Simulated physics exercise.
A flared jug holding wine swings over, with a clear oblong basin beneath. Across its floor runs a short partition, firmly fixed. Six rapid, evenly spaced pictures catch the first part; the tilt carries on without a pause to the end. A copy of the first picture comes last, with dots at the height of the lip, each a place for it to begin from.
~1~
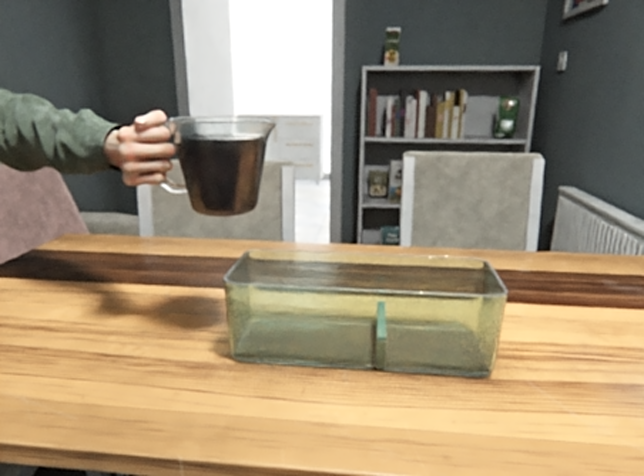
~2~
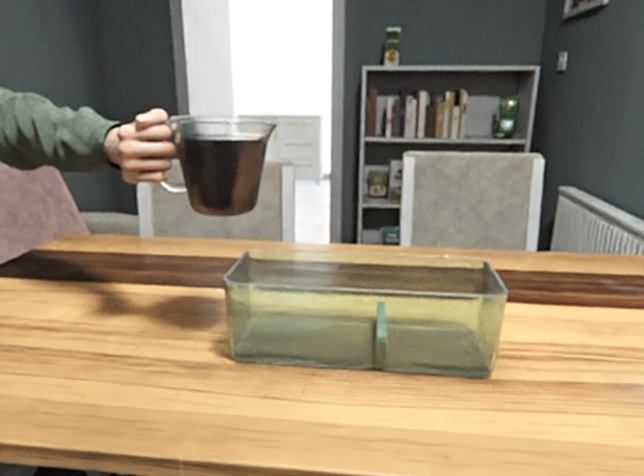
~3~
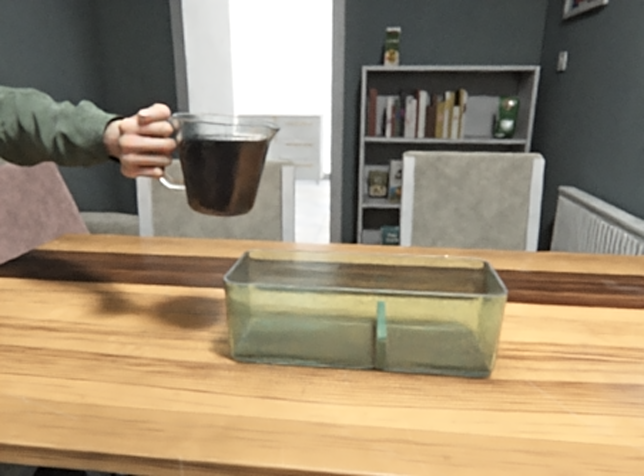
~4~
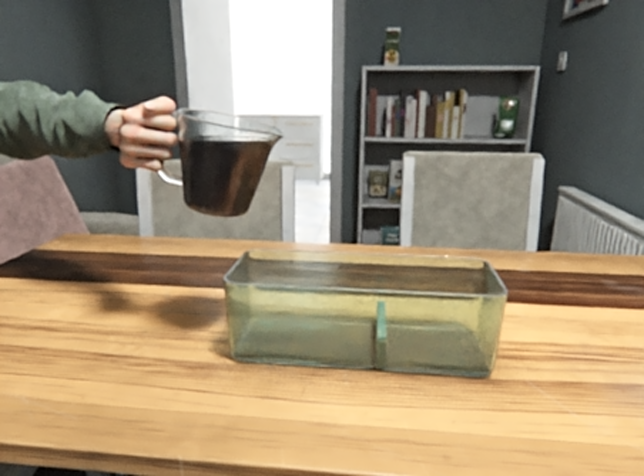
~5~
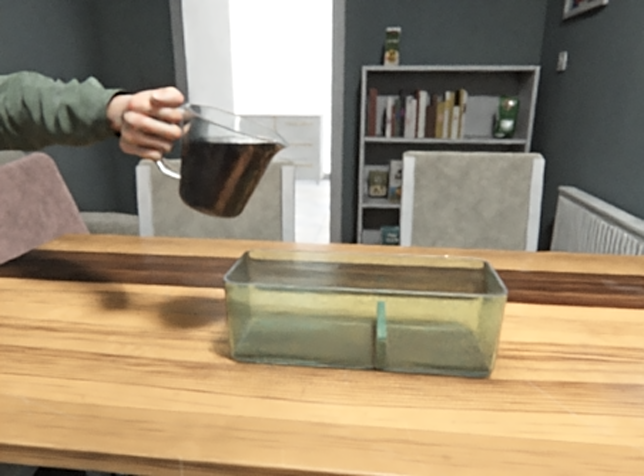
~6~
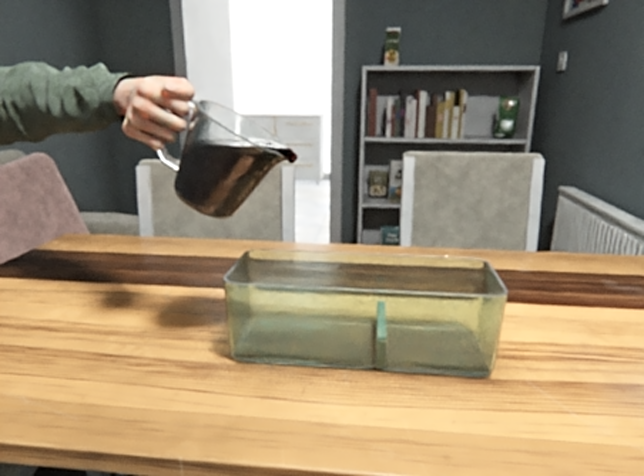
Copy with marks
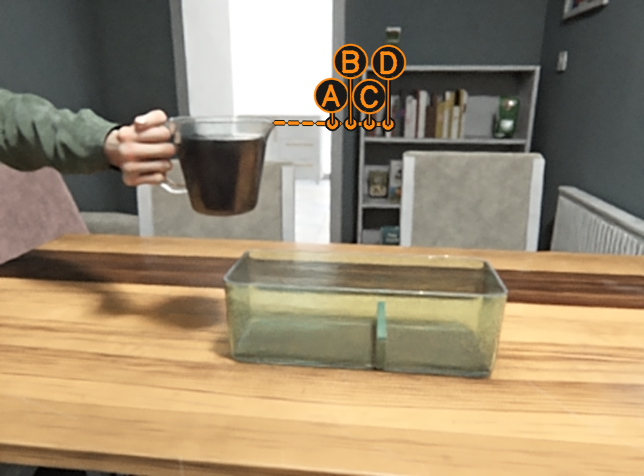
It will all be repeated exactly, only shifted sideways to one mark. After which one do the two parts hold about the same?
Spot A.
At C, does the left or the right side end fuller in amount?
More ends on the right.
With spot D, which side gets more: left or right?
The right side.
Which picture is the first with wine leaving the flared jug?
Picture 6.
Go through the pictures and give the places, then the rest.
The first picture shows upright, lip at (275, 122); basin from (232, 356) to (493, 373); top of the wall at (382, 319); nothing has left yet.
The second picture shows upright, lip at (276, 124); nothing has left yet.
The third picture shows tipped about 5°, lip at (279, 128); nothing has left yet.
The fourth picture shows tipped about 12°, lip at (282, 135); nothing has left yet.
The fifth picture shows tipped about 20°, lip at (286, 145); nothing has left yet.
The sixth picture shows tipped about 31°, lip at (289, 157); wine is over the lip, down to (289, 157).
On the marked copy, A at (332, 123); B at (350, 123); C at (369, 124); D at (387, 124).
With A, about 45 % ends left of the wall and 54 % right of it.
With B, about 27 % ends left of the wall and 72 % right of it.
With C, about 15 % ends left of the wall and 85 % right of it.
With D, about 9 % ends left of the wall and 90 % right of it.
